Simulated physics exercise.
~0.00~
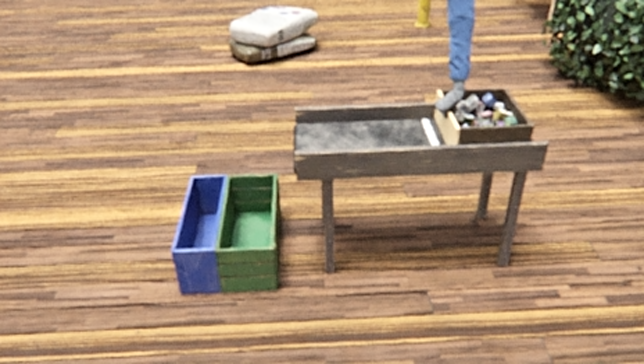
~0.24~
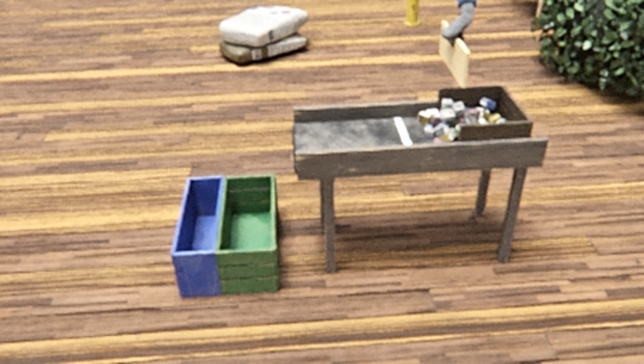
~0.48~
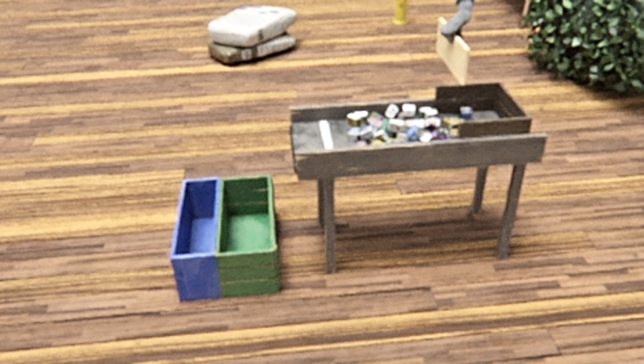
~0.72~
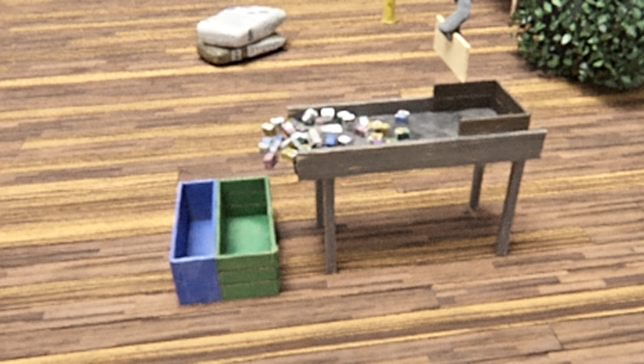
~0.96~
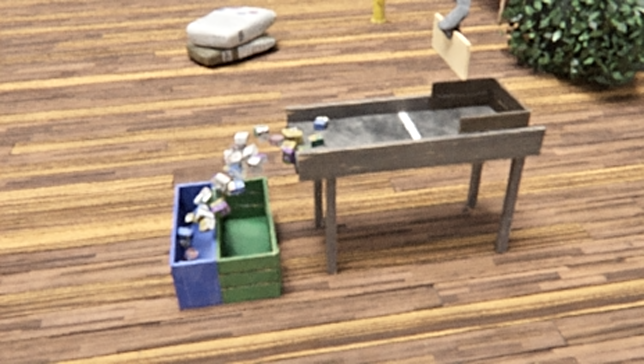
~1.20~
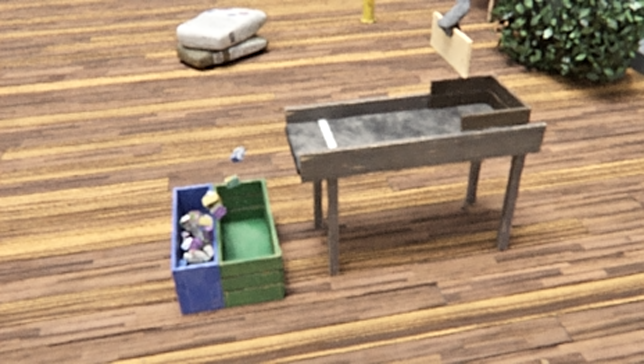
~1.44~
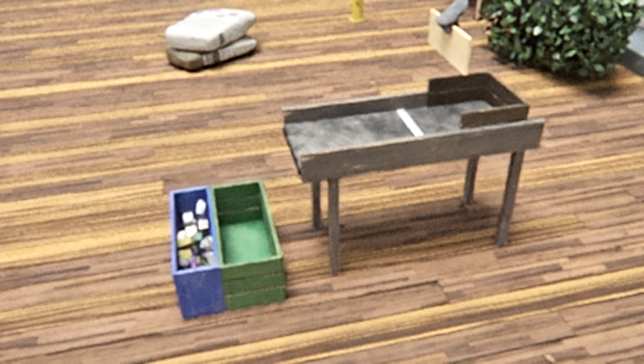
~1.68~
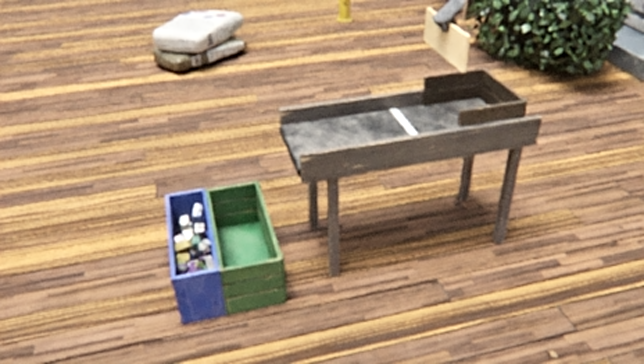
At first, a hand holds a gate at the edge of a black pen full of small cartons, set at the right end of a dark belt on legs. The hand lifts the gate, and the cartons start moving left along the belt with its white stripe. They spread out as they travel and begin spilling off the left end. Tumbling in a loose stream, they pass over the green box and drop into the blue bin beyond it. A few last stragglers follow them down. In the end, the cartons lie piled in the blue bin, while the green box stands empty.
